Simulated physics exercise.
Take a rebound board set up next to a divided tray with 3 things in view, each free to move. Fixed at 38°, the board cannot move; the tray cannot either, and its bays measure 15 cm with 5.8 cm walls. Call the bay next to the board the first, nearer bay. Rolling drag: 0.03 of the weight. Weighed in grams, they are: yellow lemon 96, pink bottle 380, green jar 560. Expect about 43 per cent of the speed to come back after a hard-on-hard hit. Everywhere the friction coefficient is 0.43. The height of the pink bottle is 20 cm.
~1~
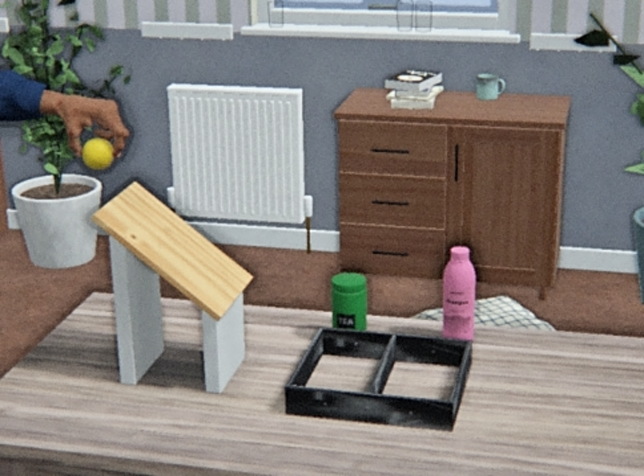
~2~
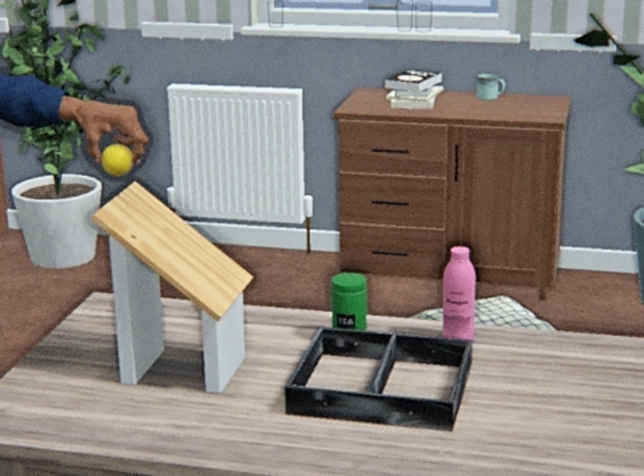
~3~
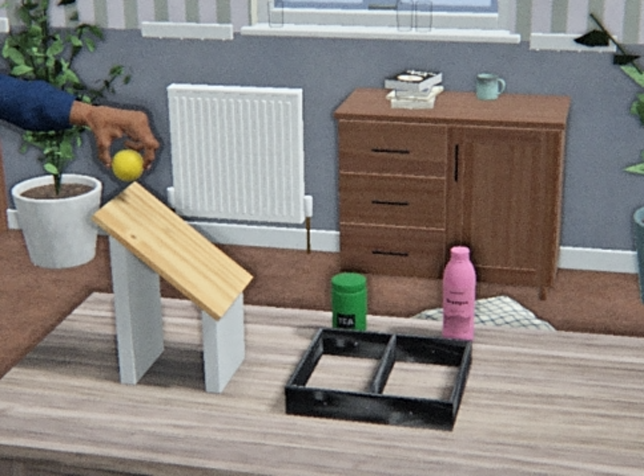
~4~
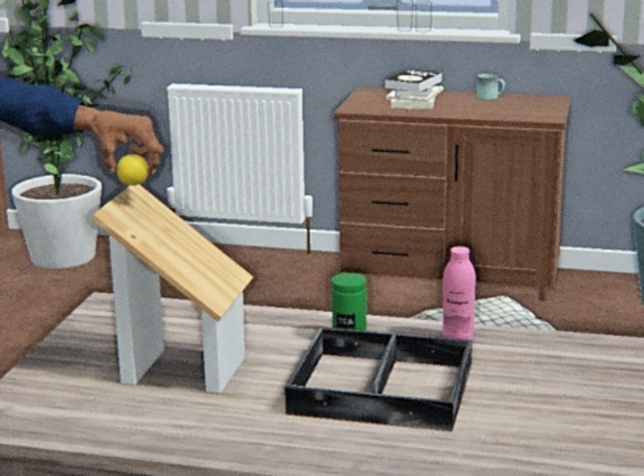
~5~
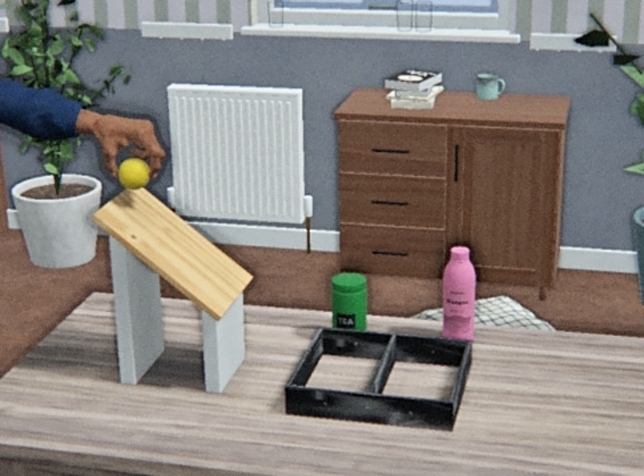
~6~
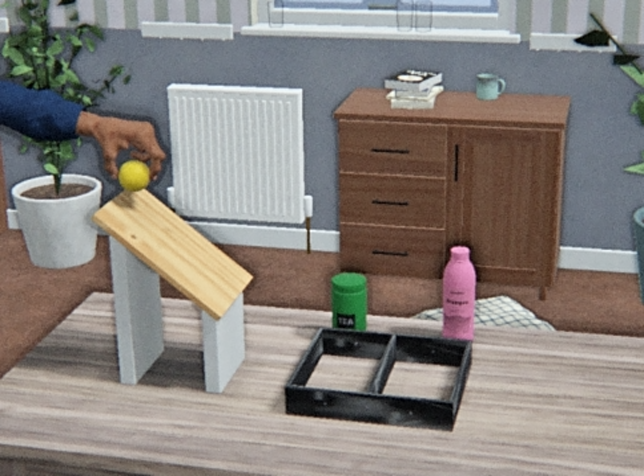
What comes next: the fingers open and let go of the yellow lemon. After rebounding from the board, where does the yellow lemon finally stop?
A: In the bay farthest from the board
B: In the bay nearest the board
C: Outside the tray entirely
In the bay nearest the board.
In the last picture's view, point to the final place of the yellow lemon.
Rest point: Near (356, 373).
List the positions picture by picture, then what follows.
In the first picture, 8 cm from its drop point; yellow lemon (98, 154); pink bottle (459, 296).
In the second picture, 4 cm from its drop point; yellow lemon (117, 160); pink bottle (459, 296).
In the third picture, 2 cm from its drop point; yellow lemon (128, 165); pink bottle (459, 296).
In the fourth picture, 1 cm from its drop point; yellow lemon (133, 170); pink bottle (459, 296).
The fifth picture shows held still over the board; yellow lemon (134, 174); pink bottle (459, 296).
The sixth picture shows held still over the board; yellow lemon (134, 176); pink bottle (459, 296).
Then, 0.40 s on from there, yellow lemon near (211, 257).
Then, 0.60 s on from there, yellow lemon near (318, 326).
Then, 0.80 s on from there, yellow lemon near (368, 343).
In the end, it is in the nearer bay; the bystanders under 4 cm from the start. At the end, from the last picture's camera, yellow lemon near (356, 373).
